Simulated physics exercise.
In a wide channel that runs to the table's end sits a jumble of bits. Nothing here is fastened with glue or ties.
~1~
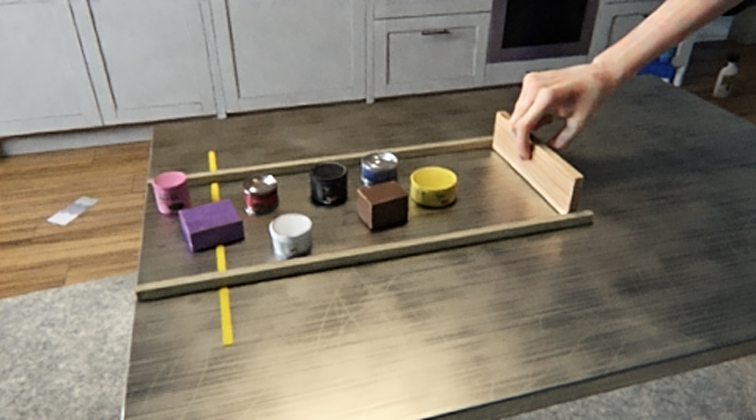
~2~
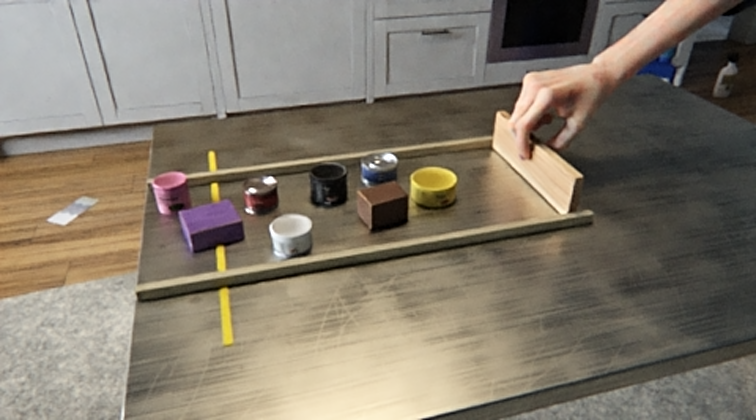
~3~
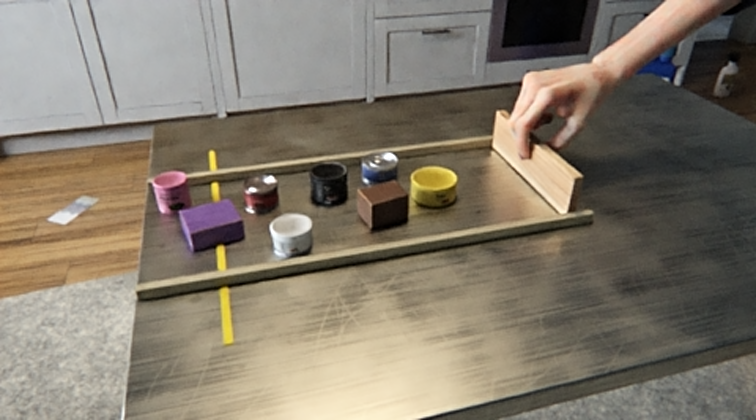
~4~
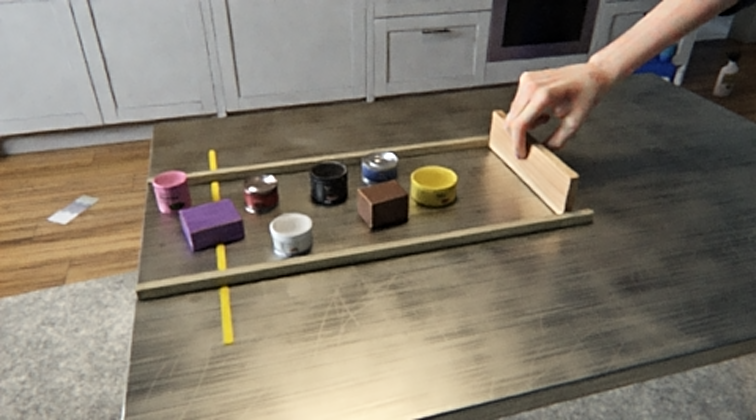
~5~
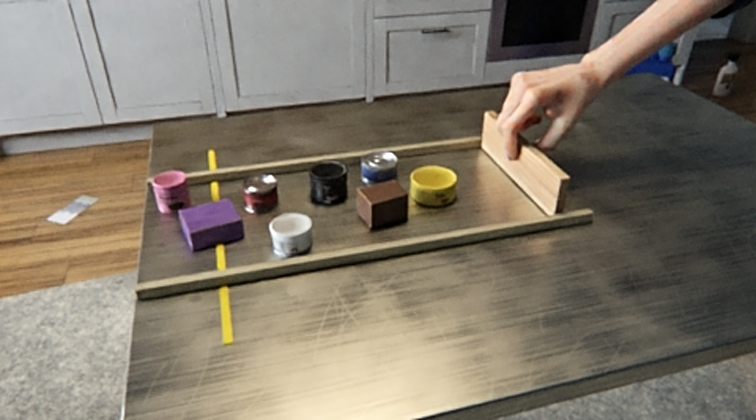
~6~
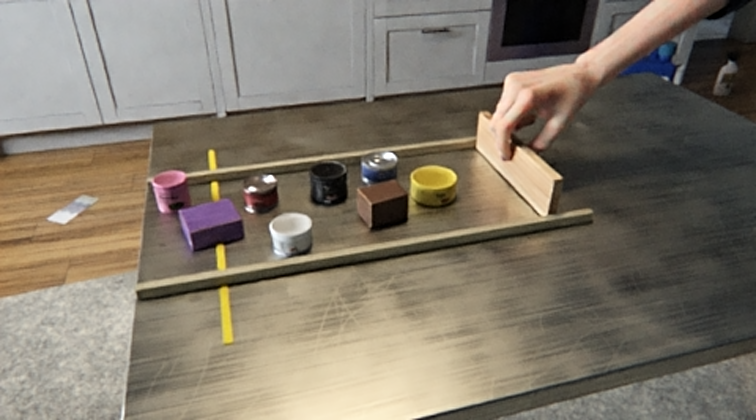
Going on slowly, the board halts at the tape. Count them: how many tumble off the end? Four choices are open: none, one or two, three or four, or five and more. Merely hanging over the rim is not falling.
Of those, one or two.
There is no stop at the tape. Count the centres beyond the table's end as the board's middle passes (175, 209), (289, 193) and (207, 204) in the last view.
Taking the places in turn, the counts are 5, 0 and 3.
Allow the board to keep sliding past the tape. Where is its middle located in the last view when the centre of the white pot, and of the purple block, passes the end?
The middle is at (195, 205) when it's the white pot, and at (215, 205) when it's the purple block.
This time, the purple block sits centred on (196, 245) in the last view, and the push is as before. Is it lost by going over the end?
Result: It does not stay.
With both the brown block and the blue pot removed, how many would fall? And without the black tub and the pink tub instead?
Count of fallen: 0 / 0.
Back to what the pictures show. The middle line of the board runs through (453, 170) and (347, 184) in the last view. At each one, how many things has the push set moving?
First position 1; second position 5.
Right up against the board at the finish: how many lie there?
It's 3.
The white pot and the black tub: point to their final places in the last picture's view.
First (161, 257), then (163, 201).
Early on, none off yet; pink tub at rest near (172, 192); purple block at rest near (212, 223); red pot at rest near (261, 192).
A while later, none off yet; pink tub at rest near (172, 192); purple block at rest near (210, 224); red pot travelled about its own width near (219, 198).
Finally, the number that fall off is one or two; lost, red pot and pink tub.
